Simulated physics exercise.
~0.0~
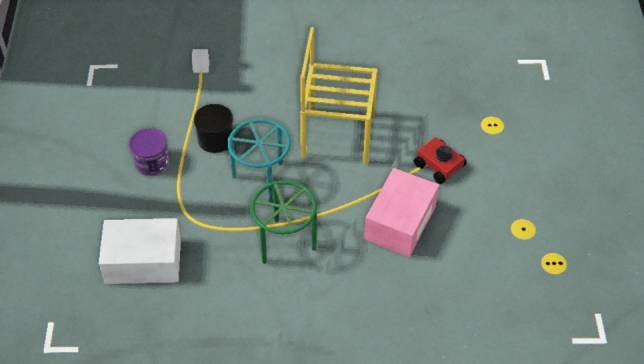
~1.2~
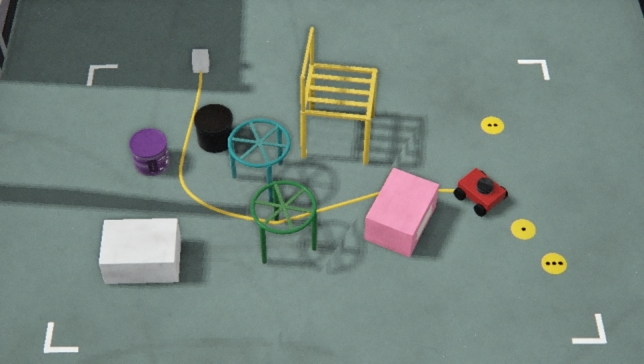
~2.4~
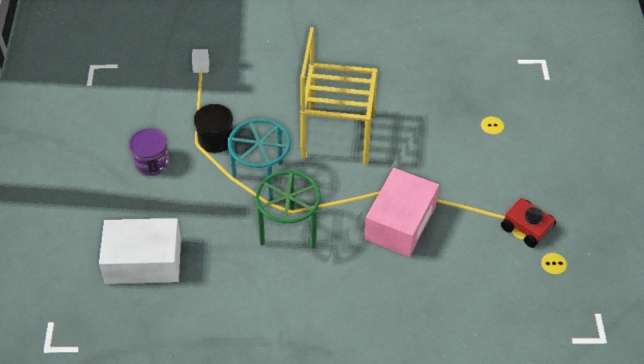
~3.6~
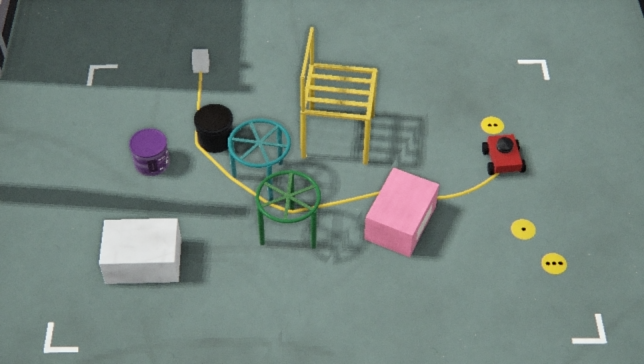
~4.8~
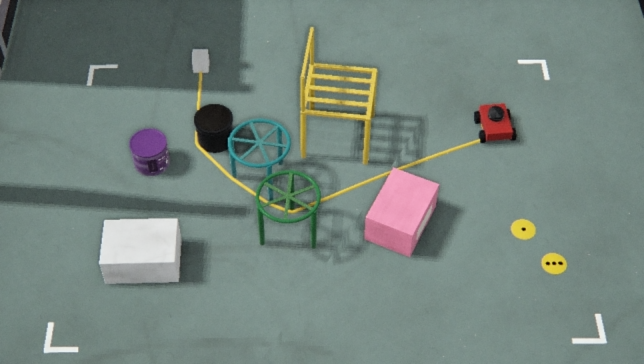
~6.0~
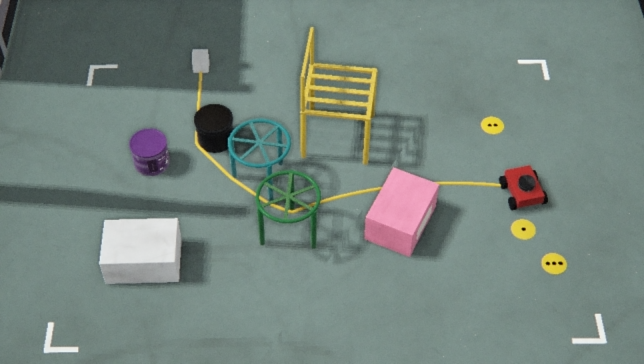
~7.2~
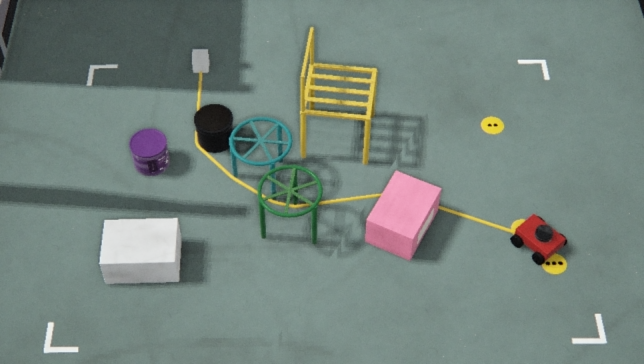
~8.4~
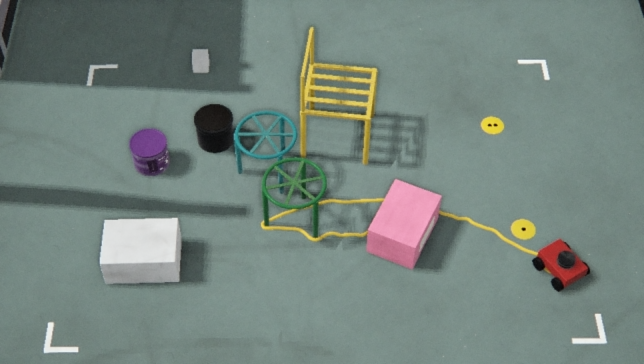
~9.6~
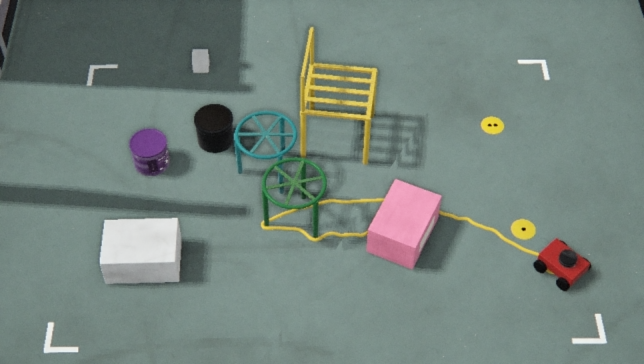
A small red cart tows a yellow lead across a grey-green workshop floor, seen from high above. The lead runs from a grey block at upper left past a black pot, teal and green stools and a pink box, with a purple bucket and white crate at left and a yellow chair above. The cart heads down to the one-dot mark, tightening the lead and nudging the green stool, then climbs to the two-dot mark. It drives down to the three-dot mark, and the lead pulls free of the block. Both stools and the box shift slightly, and the cart stops.
